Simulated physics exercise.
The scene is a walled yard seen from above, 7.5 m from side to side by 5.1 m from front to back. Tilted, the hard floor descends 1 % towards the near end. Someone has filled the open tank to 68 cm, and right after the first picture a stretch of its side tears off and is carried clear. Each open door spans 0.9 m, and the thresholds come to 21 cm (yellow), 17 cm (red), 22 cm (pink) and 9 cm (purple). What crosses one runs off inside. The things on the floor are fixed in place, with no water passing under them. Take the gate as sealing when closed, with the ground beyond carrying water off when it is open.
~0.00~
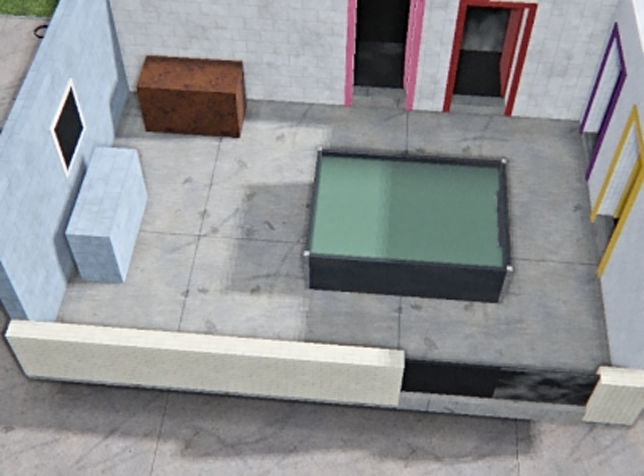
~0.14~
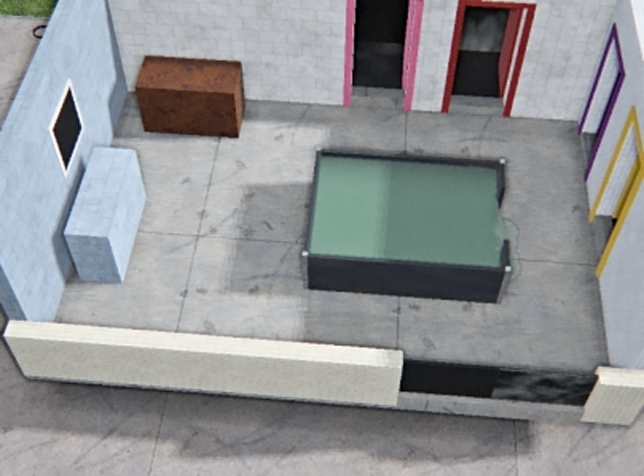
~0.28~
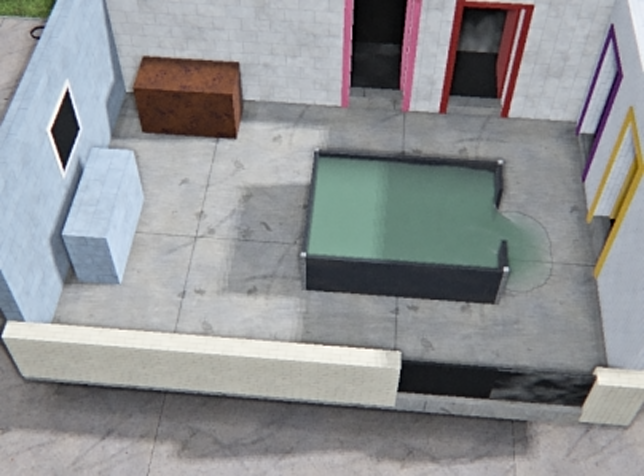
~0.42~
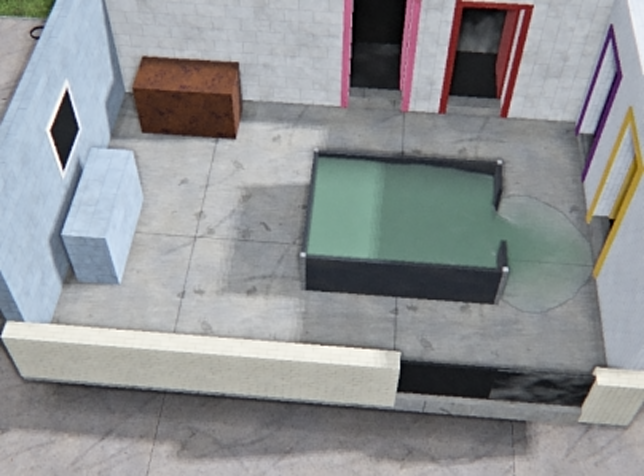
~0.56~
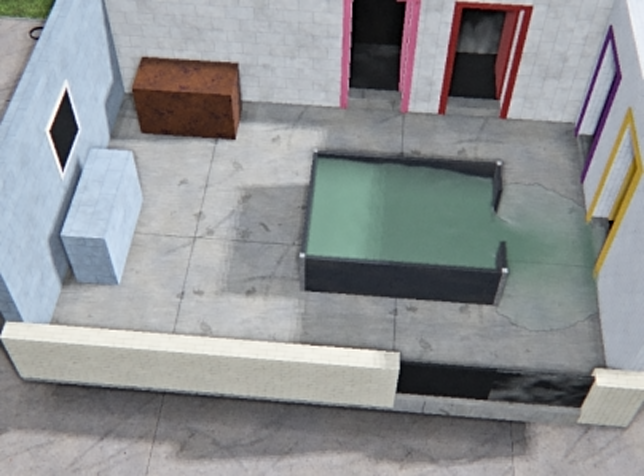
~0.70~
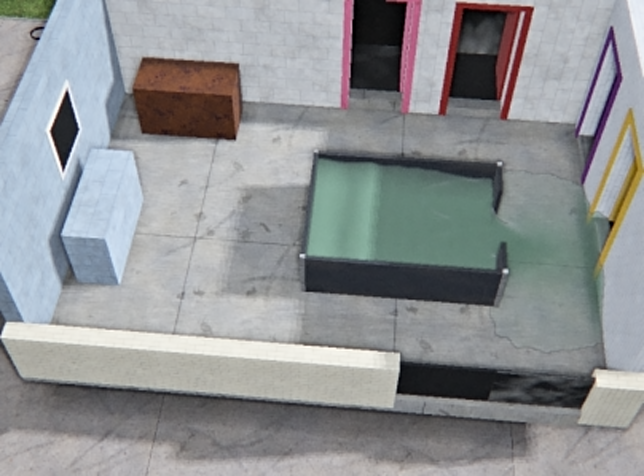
In this clip, a dark-walled open tank of green water stands in a walled yard when part of its right side breaks away, and water pours through the gap, spreading across the grey floor toward the yellow-framed doorway and the near side.
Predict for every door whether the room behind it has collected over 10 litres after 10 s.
Result: At the yellow door the amount let in will top the limit; at the red door the amount let in will fall short of the limit; at the pink door the amount let in will fall short of the limit; at the purple door the amount let in will top the limit.
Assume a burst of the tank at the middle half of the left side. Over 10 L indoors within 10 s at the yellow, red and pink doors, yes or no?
Log - yellow: Threshold not reached, red: Threshold not reached, pink: Threshold not reached.
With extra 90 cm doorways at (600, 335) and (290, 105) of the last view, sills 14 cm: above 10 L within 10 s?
First door beyond the limit, second door short of the limit.
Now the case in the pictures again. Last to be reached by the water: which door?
Answer: The pink door.
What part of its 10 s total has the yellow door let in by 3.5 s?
By then it's near 90% of the total.
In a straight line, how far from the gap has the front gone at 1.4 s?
Roughly 3.0 m.
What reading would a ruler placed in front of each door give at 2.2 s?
Centimetres: Yellow 40 / red 6 / pink 0 / purple 11.
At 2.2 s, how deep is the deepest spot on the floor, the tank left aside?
It gets to some 40 cm.
After 1.4 s water covers 15 % of the floor and is deepest (42 cm) near (583, 265); yellow door 42 cm at the sill, 71 L in, red door not reached, pink door not reached, purple door 10 cm at the sill, 0 L in.
After 2.2 s water covers 25 % of the floor and is deepest (40 cm) near (584, 275); yellow door 40 cm at the sill, 170 L in, red door 6 cm at the sill, 0 L in, pink door not reached, purple door 11 cm at the sill, 1 L in.
After 3.5 s water covers 50 % of the floor and is deepest (31 cm) near (598, 387); yellow door 28 cm at the sill, 263 L in, red door 11 cm at the sill, 0 L in, pink door 4 cm at the sill, 0 L in, purple door 13 cm at the sill, 9 L in.
After 6.0 s water covers 85 % of the floor and is deepest (24 cm) near (599, 400); yellow door 20 cm at the sill, 289 L in, red door 10 cm at the sill, 0 L in, pink door 4 cm at the sill, 0 L in, purple door 11 cm at the sill, 35 L in.
After 10.0 s water covers 95 % of the floor and is deepest (16 cm) near (42, 354); yellow door 12 cm at the sill, 290 L in, red door 6 cm at the sill, 0 L in, pink door 3 cm at the sill, 0 L in, purple door 8 cm at the sill, 52 L in.
